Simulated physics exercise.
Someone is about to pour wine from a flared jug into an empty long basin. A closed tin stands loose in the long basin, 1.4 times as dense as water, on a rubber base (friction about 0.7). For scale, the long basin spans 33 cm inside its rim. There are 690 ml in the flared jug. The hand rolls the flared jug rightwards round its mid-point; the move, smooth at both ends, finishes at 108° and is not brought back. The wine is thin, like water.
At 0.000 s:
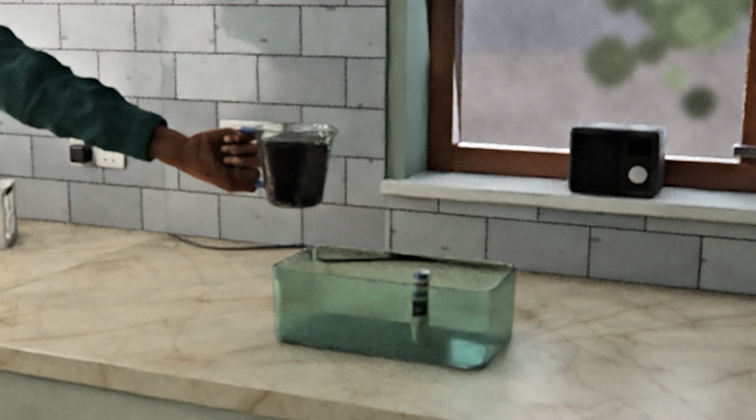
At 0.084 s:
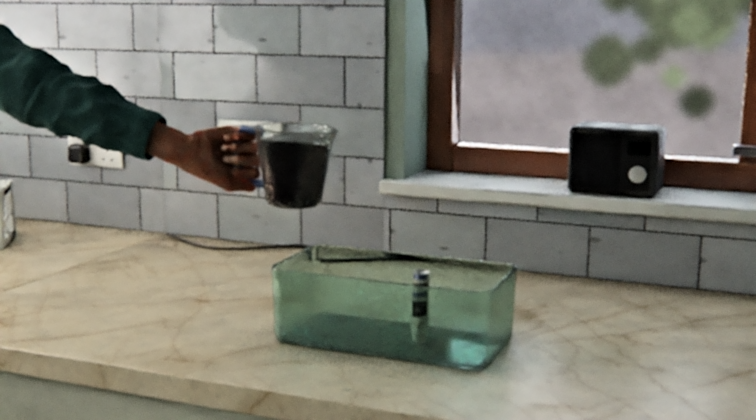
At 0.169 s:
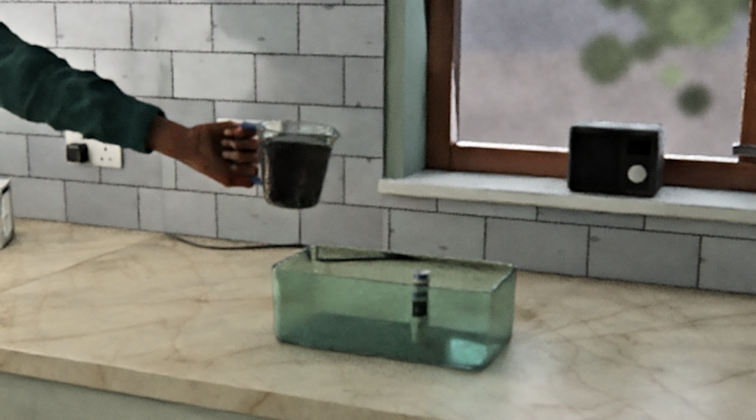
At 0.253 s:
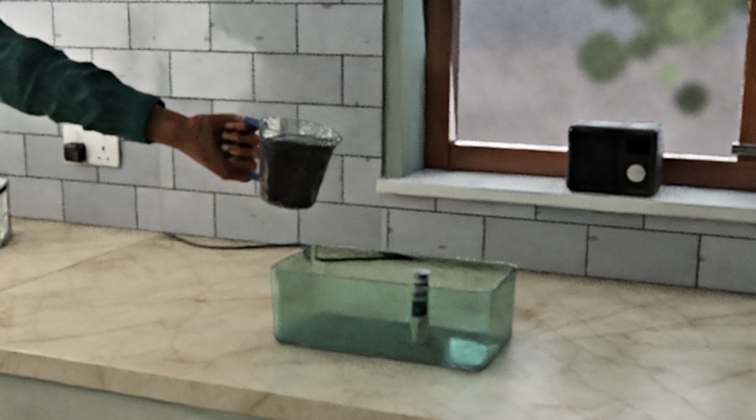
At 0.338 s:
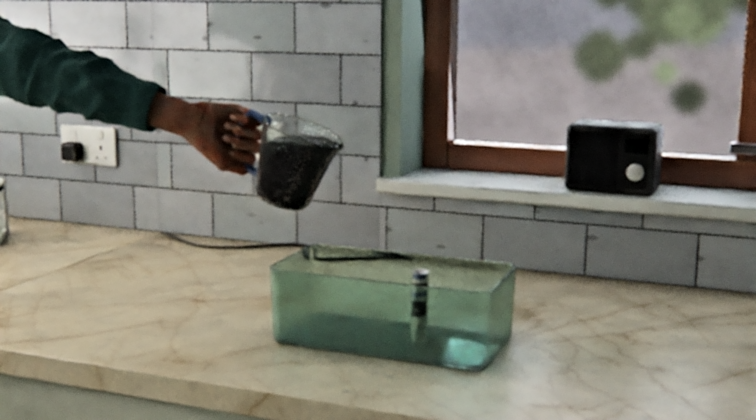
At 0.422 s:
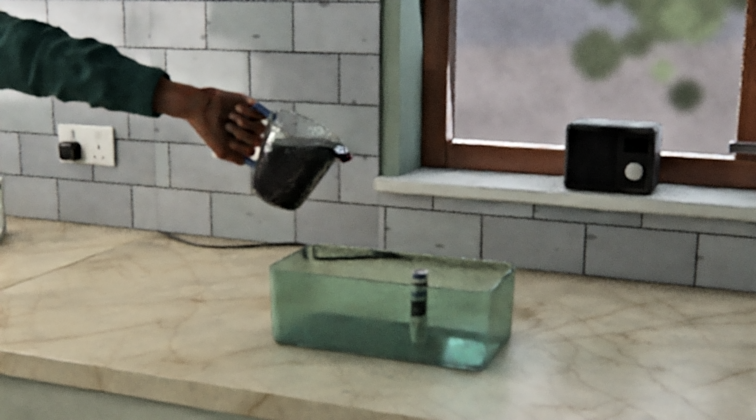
A clear flared jug of dark liquid, held by a green-sleeved arm from the left, tilts slowly rightwards, then faster, above a long, green-tinted glass basin. Seen from the front and slightly above, the pale marbled kitchen counter also holds a small dark-and-silver tin inside the basin, with grey tiles, a brown-framed window and a black device behind. The camera drifts slightly as the liquid reaches the jug's right lip and a little edges over.
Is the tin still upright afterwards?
It keeps standing.
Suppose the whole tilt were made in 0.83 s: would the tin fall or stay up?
Then it remains upright.
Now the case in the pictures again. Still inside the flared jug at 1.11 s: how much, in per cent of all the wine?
Some 8 per cent.
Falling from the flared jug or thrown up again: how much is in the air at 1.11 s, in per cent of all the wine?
About 9 per cent.
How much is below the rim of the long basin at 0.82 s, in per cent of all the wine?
Some 24 per cent.
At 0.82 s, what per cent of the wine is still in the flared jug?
Near 54 in a hundred.
Then, 0.82 s in, the tilt is 80° and 54 per cent is still to pour; the tin stands where it began.
Then, 1.11 s in, the tilt is 105° and 8 per cent is still to pour; the tin stands where it began.
Then, 1.41 s in, the tilt is 108° and 0 per cent is still to pour; the tin stands where it began.
Then, 1.74 s in, the tilt is 108° and 0 per cent is still to pour; the tin stands where it began.
Finally, the tin stands where it began.
